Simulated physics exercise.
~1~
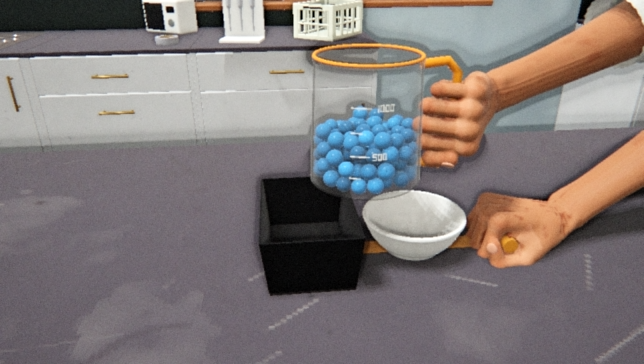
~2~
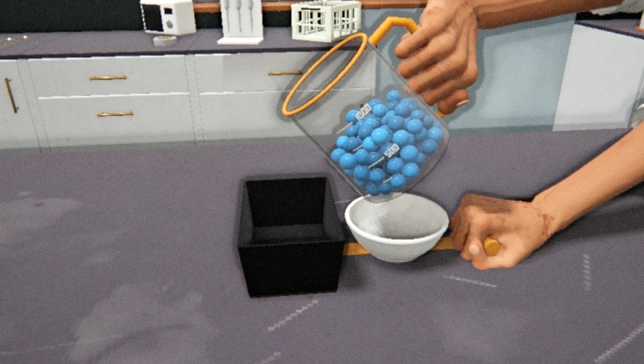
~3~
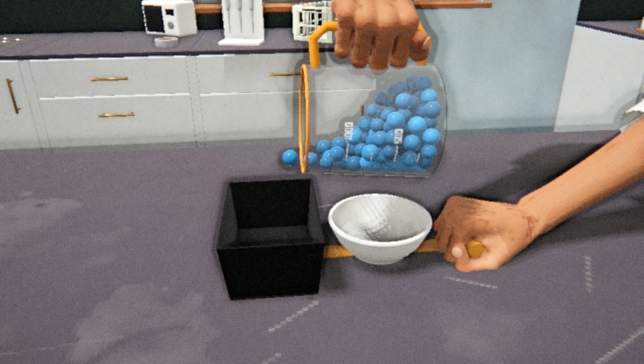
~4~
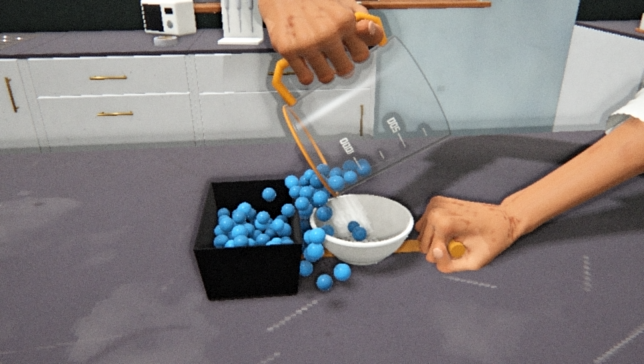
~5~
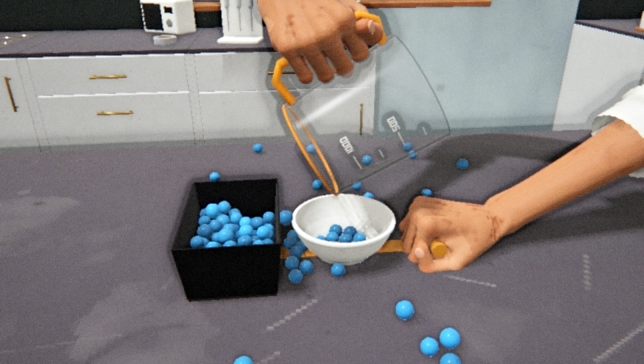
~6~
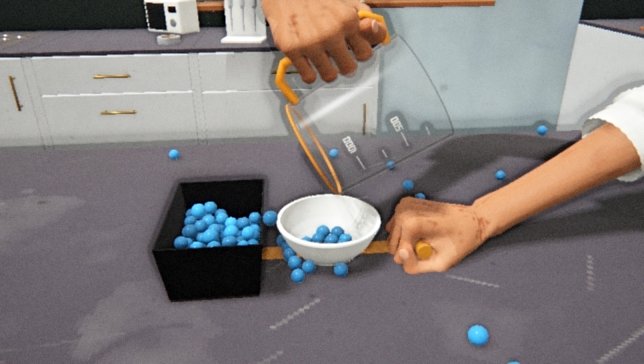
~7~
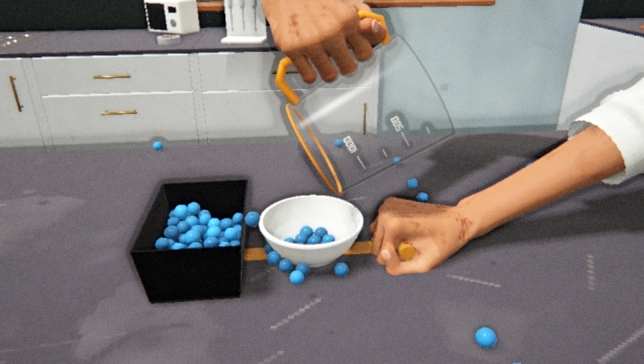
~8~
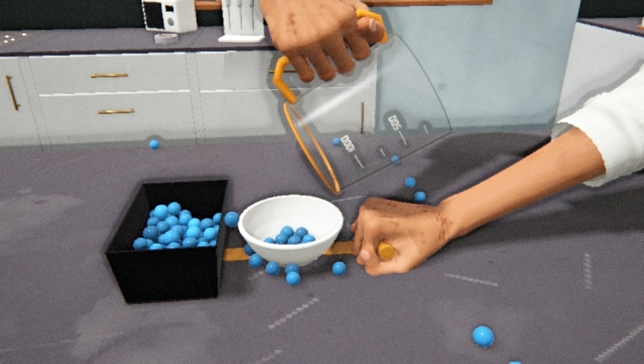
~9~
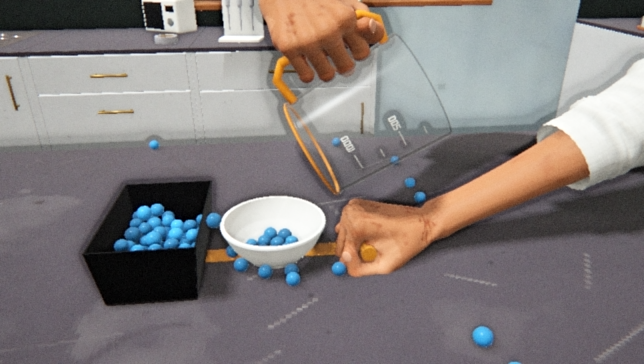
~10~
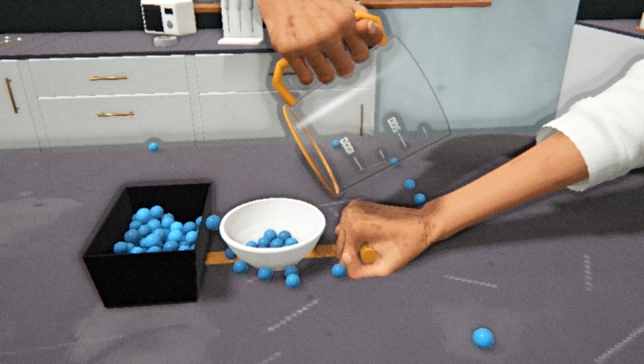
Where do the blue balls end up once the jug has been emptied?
Most of them end up in the black tin, a fair number lie scattered outside on the counter, and only a small share sits in the white bowl.
